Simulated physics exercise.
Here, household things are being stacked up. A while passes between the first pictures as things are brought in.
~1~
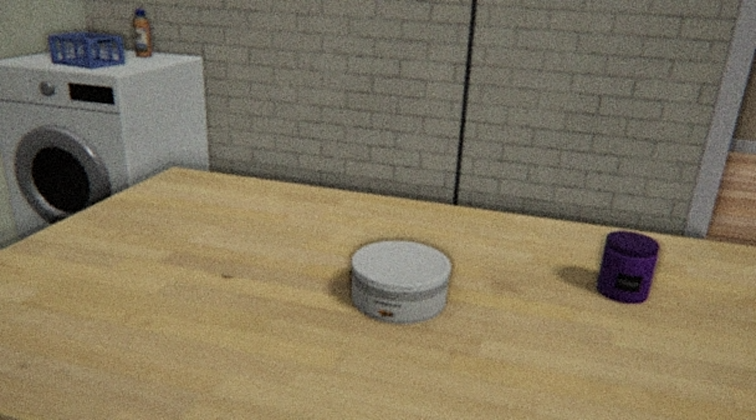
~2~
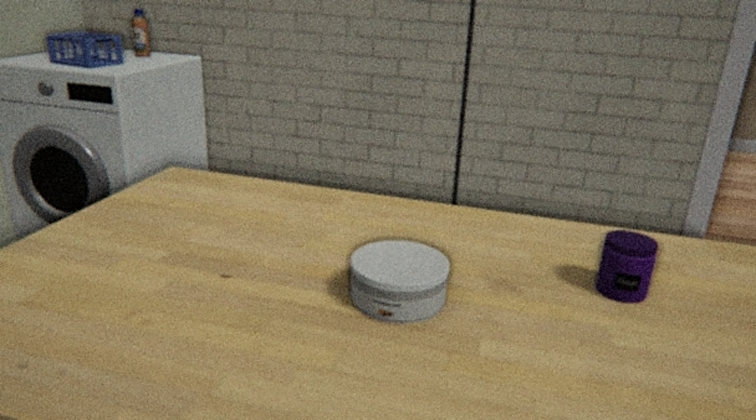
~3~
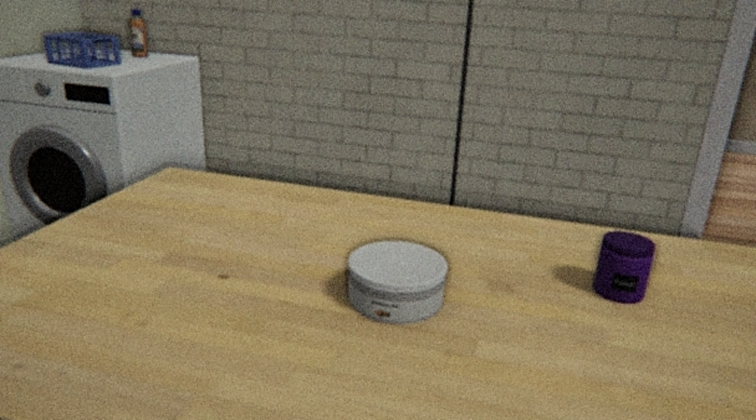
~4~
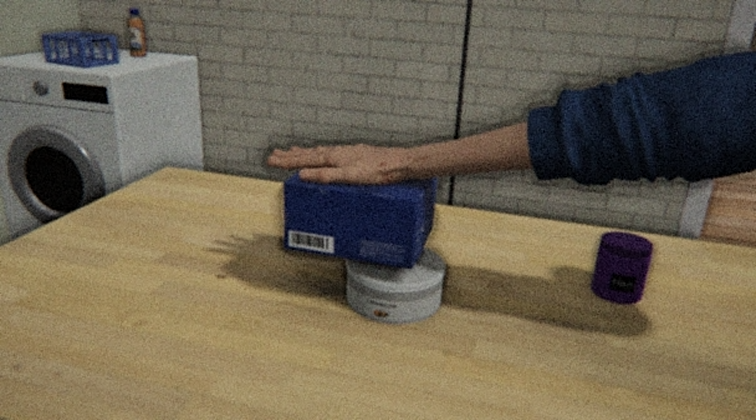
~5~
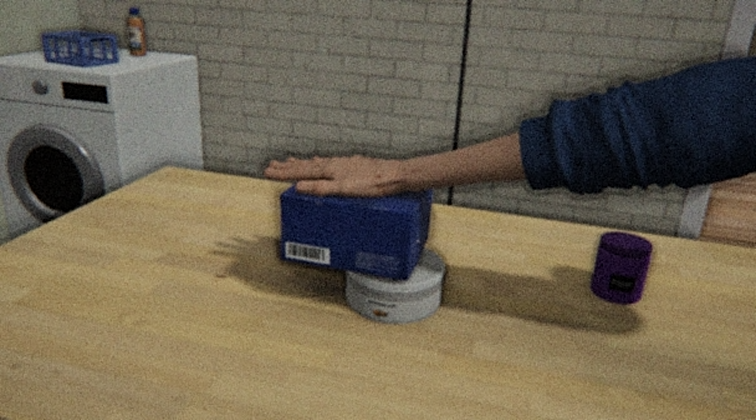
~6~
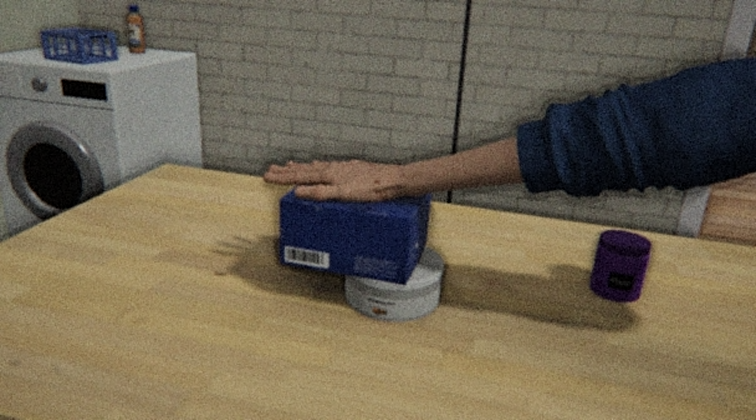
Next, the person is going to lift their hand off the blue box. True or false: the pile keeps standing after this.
True.
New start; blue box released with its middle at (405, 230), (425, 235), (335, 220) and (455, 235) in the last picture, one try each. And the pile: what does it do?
The pile remains standing the first time, remains standing the second time, collapses the third time and collapses the fourth time.
Then, 0.30 s past the last view, nothing moves.
Then, 0.70 s past the last view, blue box resting near (359, 223).
Finally, all 3 still in place. Final places as the last picture's camera would see them, blue box near (359, 223). The pile keeps its balance.
